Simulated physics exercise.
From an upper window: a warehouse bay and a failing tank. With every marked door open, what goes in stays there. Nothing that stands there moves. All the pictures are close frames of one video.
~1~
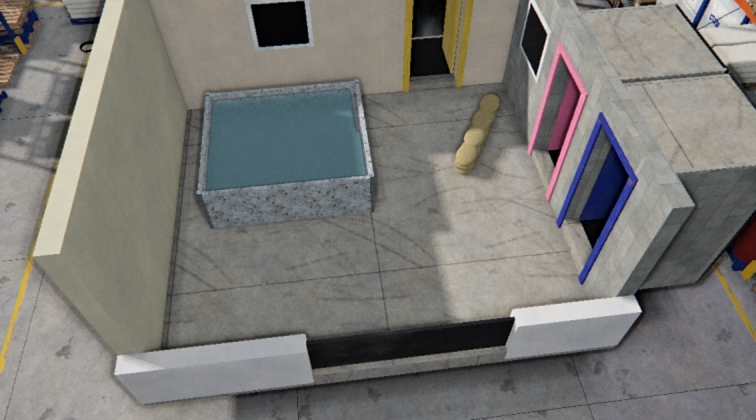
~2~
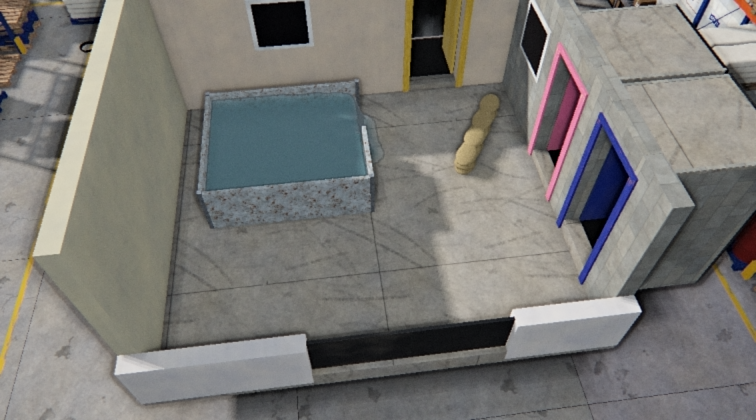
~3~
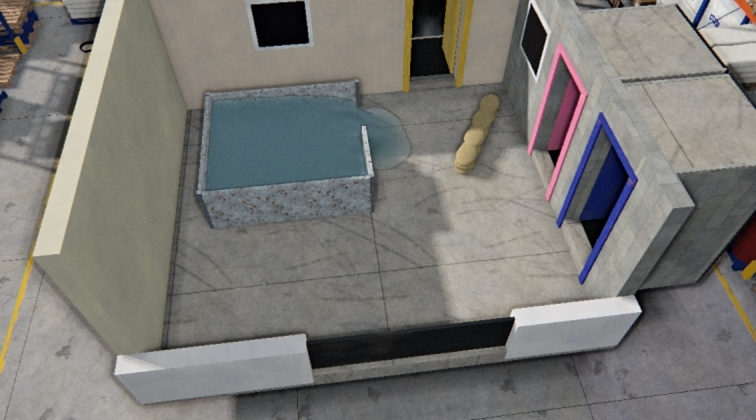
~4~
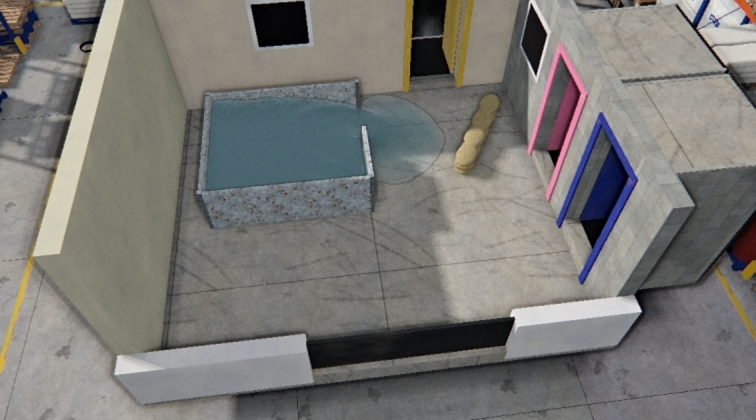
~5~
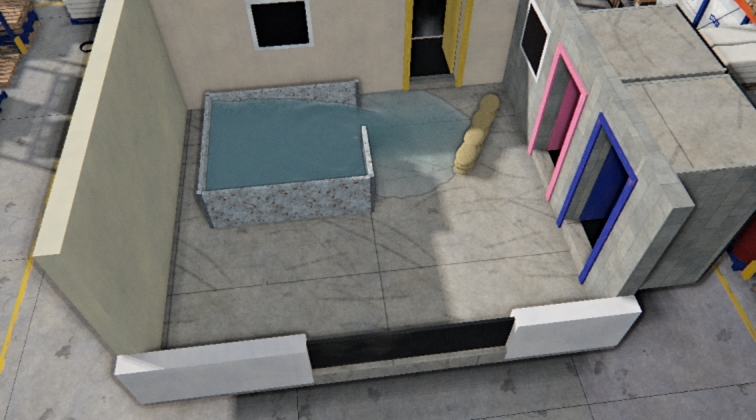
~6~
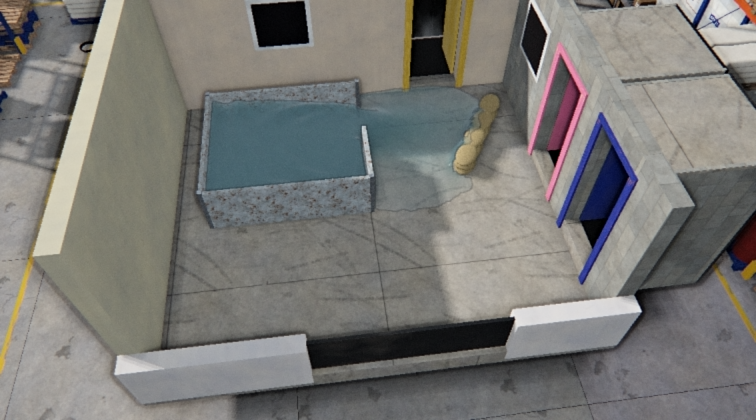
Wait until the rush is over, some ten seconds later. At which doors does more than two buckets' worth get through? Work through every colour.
The pink door lets through two buckets or less; the blue door lets through two buckets or less; the yellow door lets through more than two buckets.
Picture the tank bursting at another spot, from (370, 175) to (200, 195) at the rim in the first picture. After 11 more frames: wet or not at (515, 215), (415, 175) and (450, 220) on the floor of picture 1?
First kept bare, second kept bare, third kept bare.
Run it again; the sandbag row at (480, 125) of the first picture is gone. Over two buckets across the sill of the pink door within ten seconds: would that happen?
Briefly, the pink door gets past the limit.
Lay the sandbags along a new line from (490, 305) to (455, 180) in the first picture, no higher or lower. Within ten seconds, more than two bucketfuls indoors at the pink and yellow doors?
Note - pink door: Beyond the mark, yellow door: Beyond the mark.
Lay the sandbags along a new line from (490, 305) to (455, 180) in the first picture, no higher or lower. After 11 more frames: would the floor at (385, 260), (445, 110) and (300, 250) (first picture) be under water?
Reading the three places in turn gives bare, drenched, bare.
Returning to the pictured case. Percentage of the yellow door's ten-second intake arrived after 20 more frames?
About 45 per cent.
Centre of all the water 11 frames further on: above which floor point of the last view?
Near (354, 154).
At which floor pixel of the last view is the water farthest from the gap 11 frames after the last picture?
The farthest point of the front sits at (573, 291).
A moment on, water covers 25 % of the floor; the pink door not reached, the blue door not reached, the yellow door under two buckets in.
Next, water covers 40 % of the floor; the pink door wet at the sill, nothing in, the blue door wet at the sill, nothing in, the yellow door over two buckets in.
Then, water covers 60 % of the floor; the pink door wet at the sill, nothing in, the blue door wet at the sill, nothing in, the yellow door far over two buckets in.
Later, water covers 90 % of the floor; the pink door wet at the sill, nothing in, the blue door wet at the sill, nothing in, the yellow door far over two buckets in.
In the end, water covers 95 % of the floor; the pink door wet at the sill, nothing in, the blue door wet at the sill, nothing in, the yellow door far over two buckets in.
